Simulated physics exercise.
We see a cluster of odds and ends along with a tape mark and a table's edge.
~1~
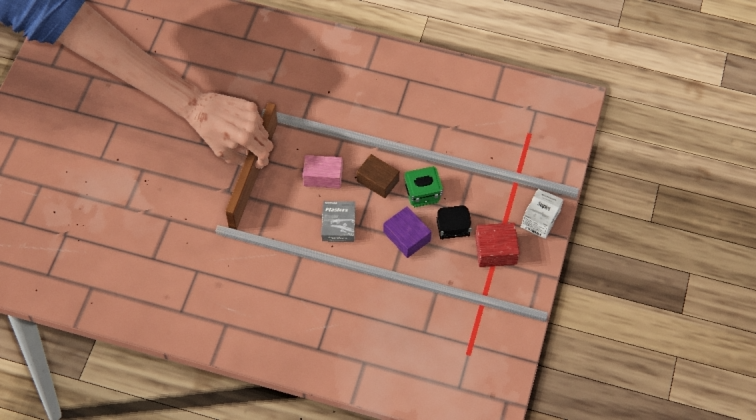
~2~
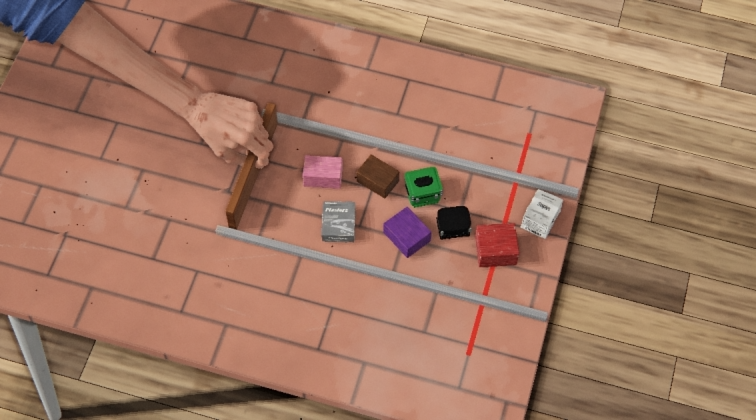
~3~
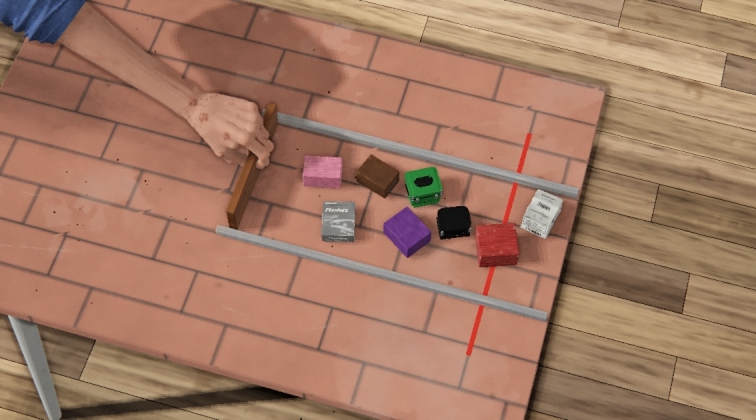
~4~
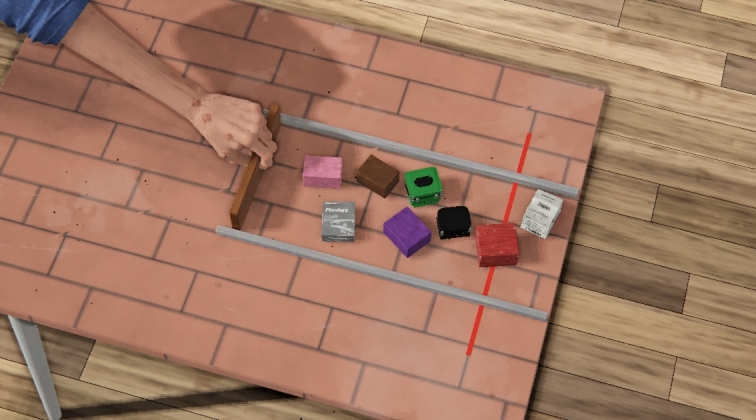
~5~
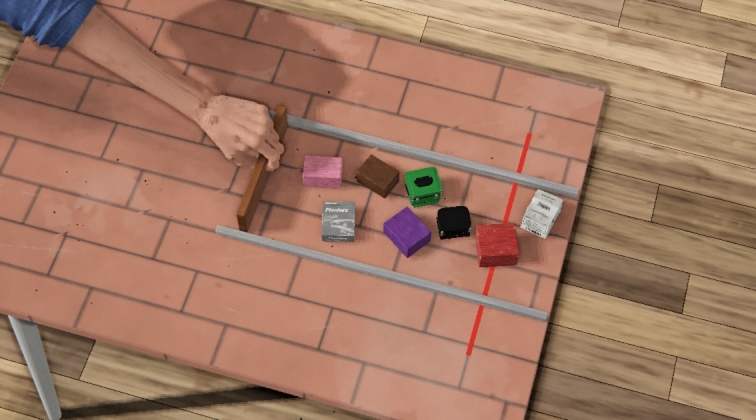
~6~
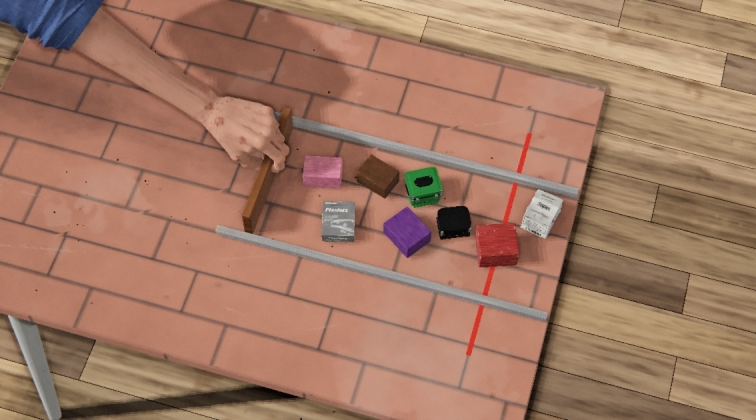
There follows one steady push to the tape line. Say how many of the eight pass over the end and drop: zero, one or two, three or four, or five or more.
Dropped off the end are no more than two, with at least one.
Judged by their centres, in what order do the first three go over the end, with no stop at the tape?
Sequence: Red block, white box, purple block.
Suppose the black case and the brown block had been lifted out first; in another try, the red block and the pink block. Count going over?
1 and 2.
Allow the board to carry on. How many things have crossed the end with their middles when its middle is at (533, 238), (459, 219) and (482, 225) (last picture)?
First 5, next 0, last 0.
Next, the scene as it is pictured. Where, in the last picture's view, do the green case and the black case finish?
The green case stops around (555, 199); the black case around (554, 233).
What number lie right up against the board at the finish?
3 are in contact with it.
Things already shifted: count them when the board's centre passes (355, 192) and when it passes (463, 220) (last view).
First 4, after that 8.
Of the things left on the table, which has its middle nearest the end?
Result - the purple block.
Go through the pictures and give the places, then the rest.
White box (542, 214); red block (497, 245); black case (454, 223); board (252, 166); tape (500, 239), in the first frame.
Red block (497, 245); brown block (378, 177), in the second frame.
Black case (454, 223); grey box (339, 222), in the third frame.
White box (542, 214); green case (423, 187), in the fourth frame.
Red block (497, 245); pink block (323, 172), in the fifth frame.
White box (542, 214); red block (497, 245); black case (454, 223); board (268, 170); tape (500, 239), in the sixth frame.
Soon after, none off yet; white box at rest near (542, 214); red block at rest near (497, 245); black case at rest near (454, 223).
In the end, the number that fall off is one or two; gone, red block and white box.
